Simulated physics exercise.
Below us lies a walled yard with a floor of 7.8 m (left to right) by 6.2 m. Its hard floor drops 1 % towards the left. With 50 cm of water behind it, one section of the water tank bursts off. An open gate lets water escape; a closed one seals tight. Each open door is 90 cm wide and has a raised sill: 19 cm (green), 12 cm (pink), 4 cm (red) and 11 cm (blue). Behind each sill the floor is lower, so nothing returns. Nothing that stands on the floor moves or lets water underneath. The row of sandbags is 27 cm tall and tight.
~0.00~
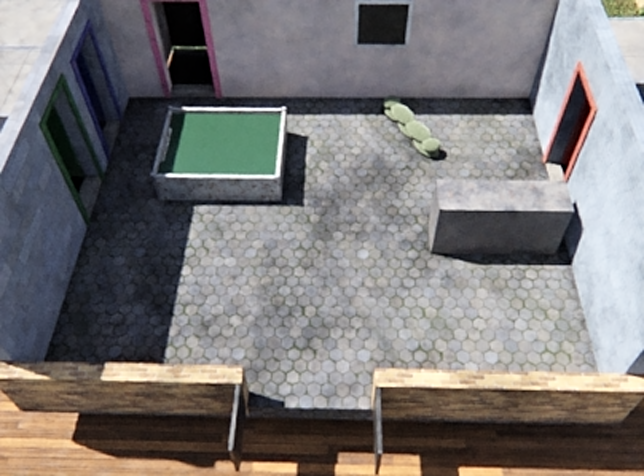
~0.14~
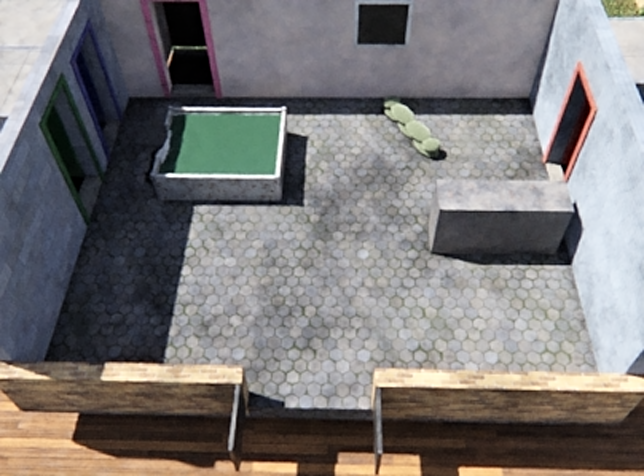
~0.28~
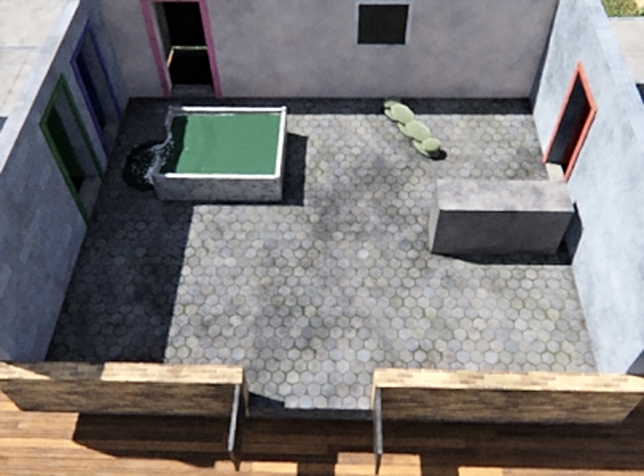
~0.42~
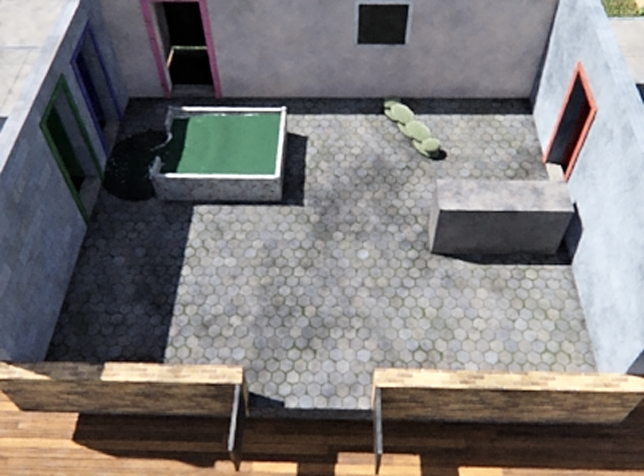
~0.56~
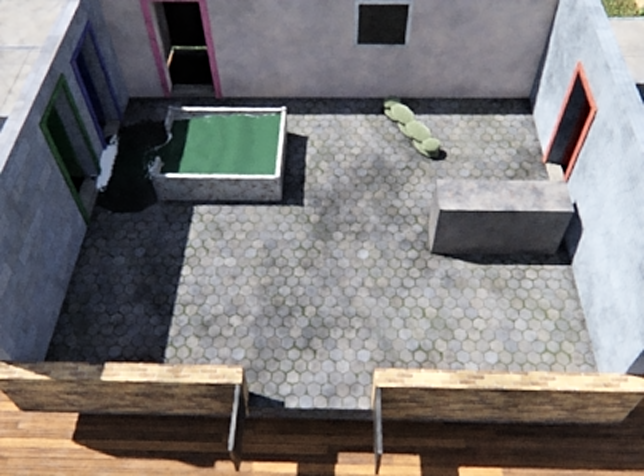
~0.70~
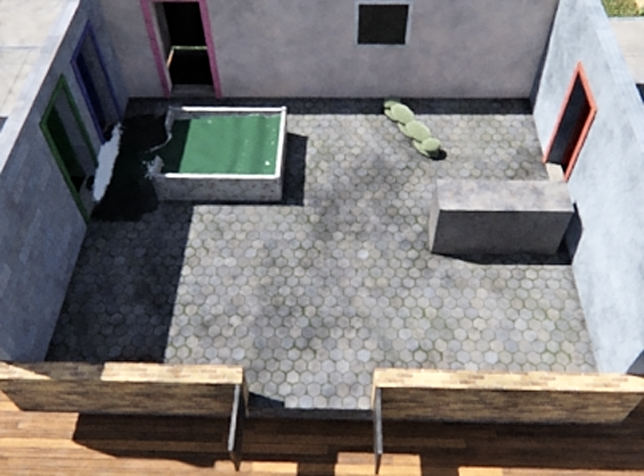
At first, green water lies still in a pale raised tank near the back left of a walled, paved yard. Then the tank's left side breaks open and water pours out, spreading in a dark patch across the paving until it splashes white against the left wall beside the doors.
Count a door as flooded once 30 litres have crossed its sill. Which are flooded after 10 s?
The water let in: At the green door it stays under the limit; at the pink door it keeps below the limit; at the red door it does not reach the limit; at the blue door it exceeds the limit.
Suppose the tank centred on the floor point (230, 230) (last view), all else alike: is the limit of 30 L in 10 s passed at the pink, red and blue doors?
Then: Pink not over, red below, blue under.
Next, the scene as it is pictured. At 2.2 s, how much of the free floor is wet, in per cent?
About 15 per cent.
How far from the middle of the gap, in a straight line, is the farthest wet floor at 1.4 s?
About 2.8 m.
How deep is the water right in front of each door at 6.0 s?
Depths in cm: Green 10, pink 7, red 0, blue 12.
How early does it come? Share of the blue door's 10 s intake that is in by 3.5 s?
Some 80 per cent by then.
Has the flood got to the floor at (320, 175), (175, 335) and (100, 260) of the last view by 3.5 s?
In turn: Dry, wet, under water.
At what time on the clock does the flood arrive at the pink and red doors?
Arrival: Pink 1.8 s, red not in the 10 s.
After 1.4 s water covers 10 % of the floor and is deepest (34 cm) near (116, 172); green door 21 cm at the sill, 2 L in, pink door not reached, red door not reached, blue door 24 cm at the sill, 30 L in.
After 2.2 s water covers 15 % of the floor and is deepest (30 cm) near (108, 165); green door 20 cm at the sill, 9 L in, pink door 6 cm at the sill, 0 L in, red door not reached, blue door 23 cm at the sill, 84 L in.
After 3.5 s water covers 30 % of the floor and is deepest (21 cm) near (130, 99); green door 13 cm at the sill, 13 L in, pink door 8 cm at the sill, 0 L in, red door not reached, blue door 16 cm at the sill, 132 L in.
After 6.0 s water covers 45 % of the floor and is deepest (15 cm) near (108, 165); green door 10 cm at the sill, 13 L in, pink door 7 cm at the sill, 0 L in, red door not reached, blue door 12 cm at the sill, 163 L in.
After 10.0 s water covers 75 % of the floor and is deepest (10 cm) near (128, 105); green door 6 cm at the sill, 13 L in, pink door 5 cm at the sill, 0 L in, red door not reached, blue door 7 cm at the sill, 168 L in.
